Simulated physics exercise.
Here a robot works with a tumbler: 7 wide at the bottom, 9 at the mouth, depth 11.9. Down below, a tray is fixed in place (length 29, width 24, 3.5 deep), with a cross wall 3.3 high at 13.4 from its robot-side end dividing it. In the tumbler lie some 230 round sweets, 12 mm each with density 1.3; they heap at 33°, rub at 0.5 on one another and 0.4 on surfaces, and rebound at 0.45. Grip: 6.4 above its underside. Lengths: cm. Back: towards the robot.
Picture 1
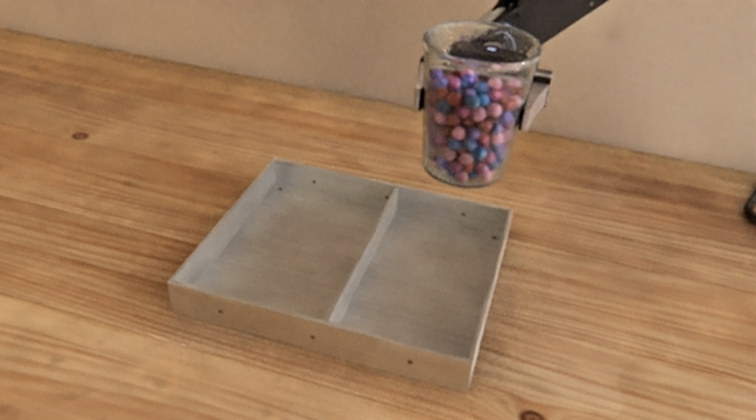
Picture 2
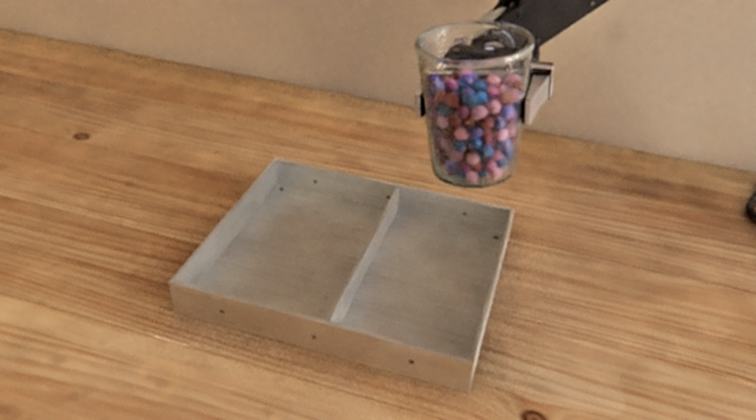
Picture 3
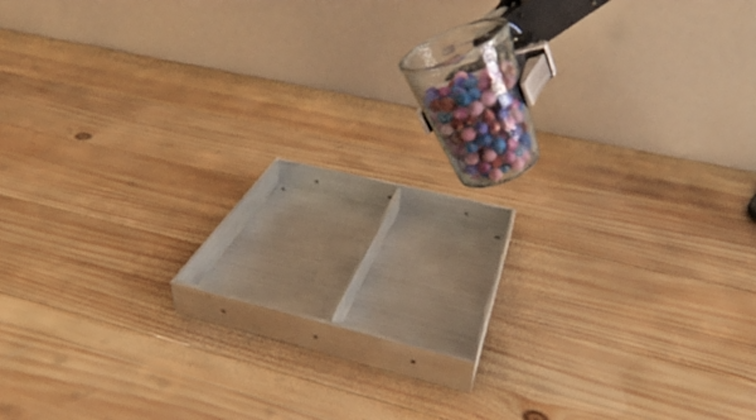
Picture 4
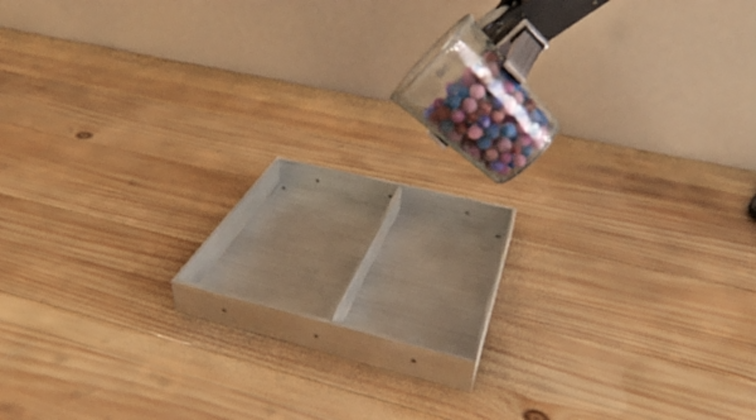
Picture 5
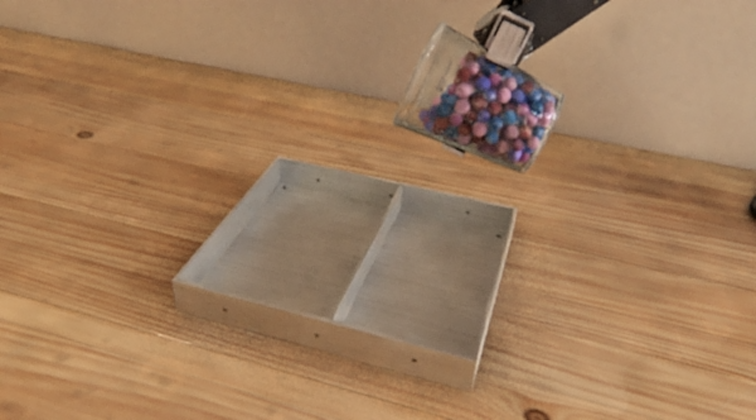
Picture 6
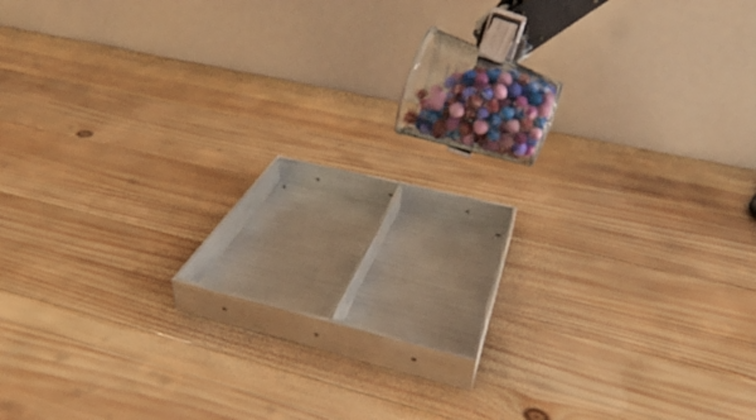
The video shows a robot gripper holding a clear tumbler of pink, blue and purple round sweets above a divided tray on a wooden table, then tilting it leftward until it lies nearly sideways, the sweets shifting inside.
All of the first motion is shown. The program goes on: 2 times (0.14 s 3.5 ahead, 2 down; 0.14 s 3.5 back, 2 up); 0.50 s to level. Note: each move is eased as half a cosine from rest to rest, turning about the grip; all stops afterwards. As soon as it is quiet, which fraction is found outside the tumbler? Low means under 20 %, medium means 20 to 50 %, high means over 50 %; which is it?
It is medium.
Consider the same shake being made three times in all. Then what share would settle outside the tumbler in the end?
45 per cent or so.
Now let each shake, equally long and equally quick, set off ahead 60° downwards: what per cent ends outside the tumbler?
It comes to around 15 percent.
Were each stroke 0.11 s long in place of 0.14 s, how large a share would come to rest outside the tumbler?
Around 40 percent.
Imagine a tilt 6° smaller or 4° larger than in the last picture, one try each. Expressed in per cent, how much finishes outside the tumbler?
First try around 20 %, second around 45 %.
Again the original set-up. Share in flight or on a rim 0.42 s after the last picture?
That comes to about 2 per cent, more or less.
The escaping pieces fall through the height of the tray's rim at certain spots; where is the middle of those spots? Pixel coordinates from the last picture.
Centre: Roughly (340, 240).
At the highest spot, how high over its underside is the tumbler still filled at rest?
I'd put it at close to 9.0 centimetres.
Then, 0.42 s on, tilted 81° forward, highest piece 21 above the table; 186 in the tumbler, 37 in the far-side part, 3 in the robot-side part, 4 in flight or on a rim.
Then, 0.85 s on, tilted 31° forward, highest piece 25 above the table; 153 in the tumbler, 67 in the far-side part, 9 in the robot-side part, 1 in flight or on a rim.
Then, 1.26 s on, level, highest piece 25 above the table; 153 in the tumbler, 68 in the far-side part, 9 in the robot-side part.
Then, 2.31 s on, level, highest piece 25 above the table; 153 in the tumbler, 68 in the far-side part, 9 in the robot-side part.
In the end, 153 in the tumbler, 68 in the far-side part, 9 in the robot-side part. That is 33 % outside the tumbler.
